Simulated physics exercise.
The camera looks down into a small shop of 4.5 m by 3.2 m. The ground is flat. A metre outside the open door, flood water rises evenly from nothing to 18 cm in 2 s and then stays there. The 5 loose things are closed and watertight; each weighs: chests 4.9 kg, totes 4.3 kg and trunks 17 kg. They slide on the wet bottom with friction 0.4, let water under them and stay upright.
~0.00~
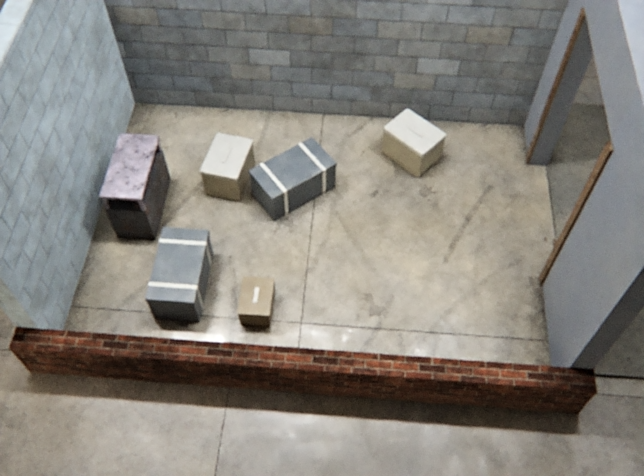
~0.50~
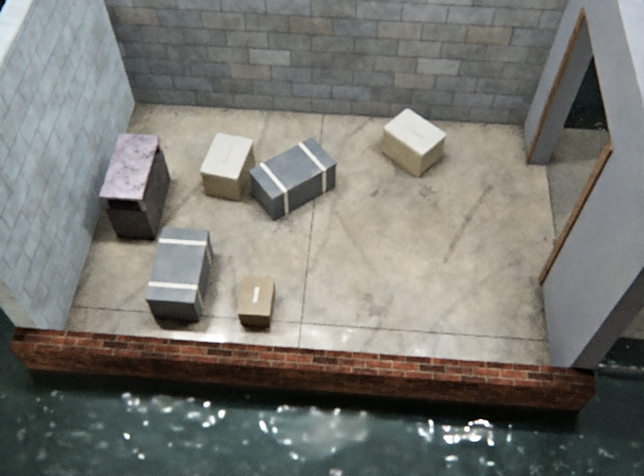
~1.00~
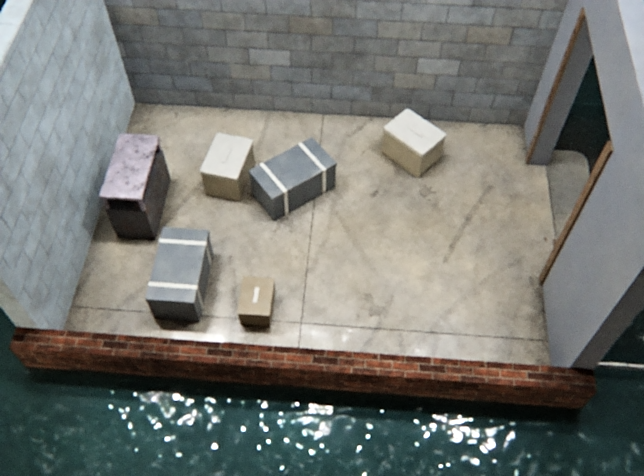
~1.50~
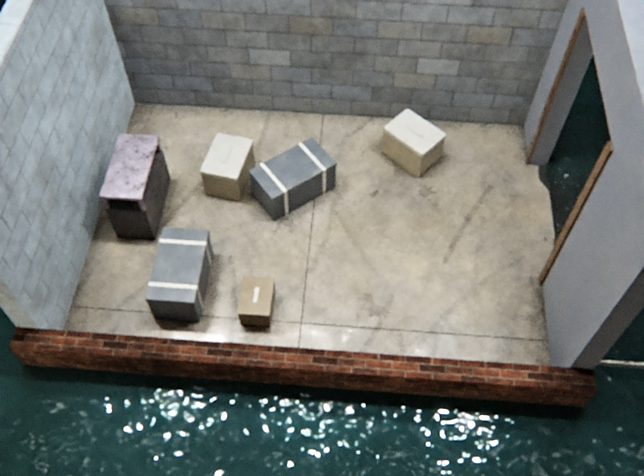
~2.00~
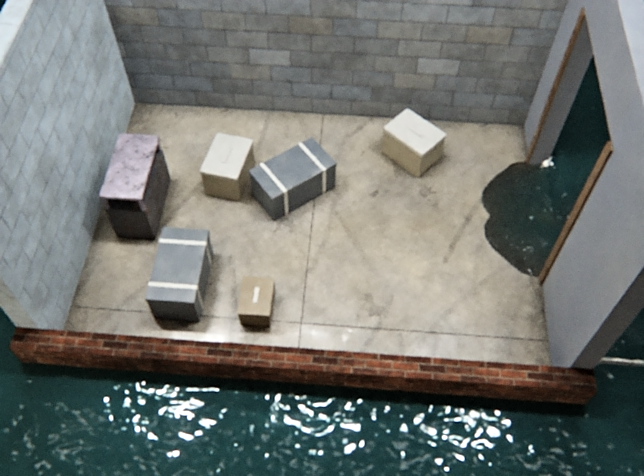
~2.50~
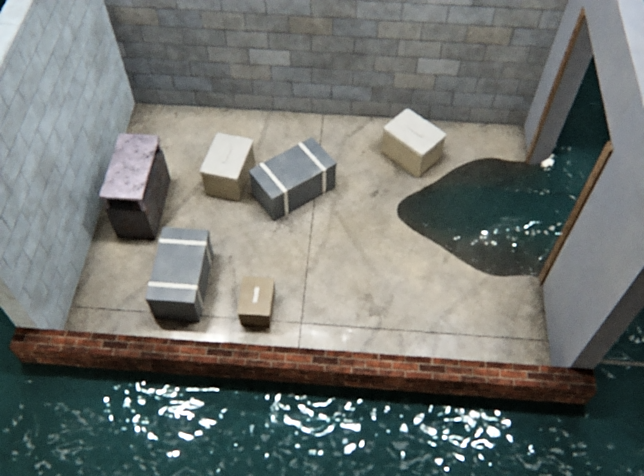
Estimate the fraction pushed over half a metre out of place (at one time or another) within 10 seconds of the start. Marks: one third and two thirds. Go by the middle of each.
Share: Two thirds or more.
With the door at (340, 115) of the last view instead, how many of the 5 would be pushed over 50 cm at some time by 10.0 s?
In that case 5 of them.
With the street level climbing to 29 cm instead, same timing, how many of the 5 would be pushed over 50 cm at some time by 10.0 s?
In that case 5 of them.
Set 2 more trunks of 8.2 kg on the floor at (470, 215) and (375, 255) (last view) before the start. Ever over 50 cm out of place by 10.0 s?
In that order: Past it, over.
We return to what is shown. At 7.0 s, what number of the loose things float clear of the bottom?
I count 4.
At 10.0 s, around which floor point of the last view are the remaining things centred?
Near (201, 207).
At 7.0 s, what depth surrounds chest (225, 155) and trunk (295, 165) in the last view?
About 5 and 6 cm.
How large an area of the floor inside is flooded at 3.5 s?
Some 5.5 m2.
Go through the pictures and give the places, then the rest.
In the first picture, a chest at (227, 155), on the bottom; a chest at (415, 131) rests on the ground; 0.0 m2 under water; 0 of 5 have shifted.
In the second picture, a chest at (227, 155) rests on the ground; a chest at (415, 131) rests on the ground; water covers 0.0 m2; 0 of 5 have shifted.
In the third picture, a chest at (227, 155), on the bottom; a chest at (415, 131), on the bottom; 0.0 m2 under water; 0 of 5 have shifted.
In the fourth picture, a chest at (227, 155), on the bottom; a chest at (415, 131), on the bottom; water covers 0.0 m2; 0 of 5 have shifted.
In the fifth picture, a chest at (227, 155), on the bottom; a chest at (415, 131), on the bottom; water covers 0.6 m2; 0 of 5 have shifted.
In the sixth picture, a chest at (227, 155), on the bottom; a chest at (415, 131) rests on the ground; water covers 1.5 m2; 0 of 5 have shifted.
After 3.5 s 0 of 5 are over 50 cm from their spots; 0 afloat.
After 4.5 s 2 of 5 are over 50 cm from their spots; 1 afloat.
After 7.0 s 4 of 5 are over 50 cm from their spots; 4 afloat.
After 10.0 s 4 of 5 are over 50 cm from their spots, and 5 have been at some point; 5 afloat.
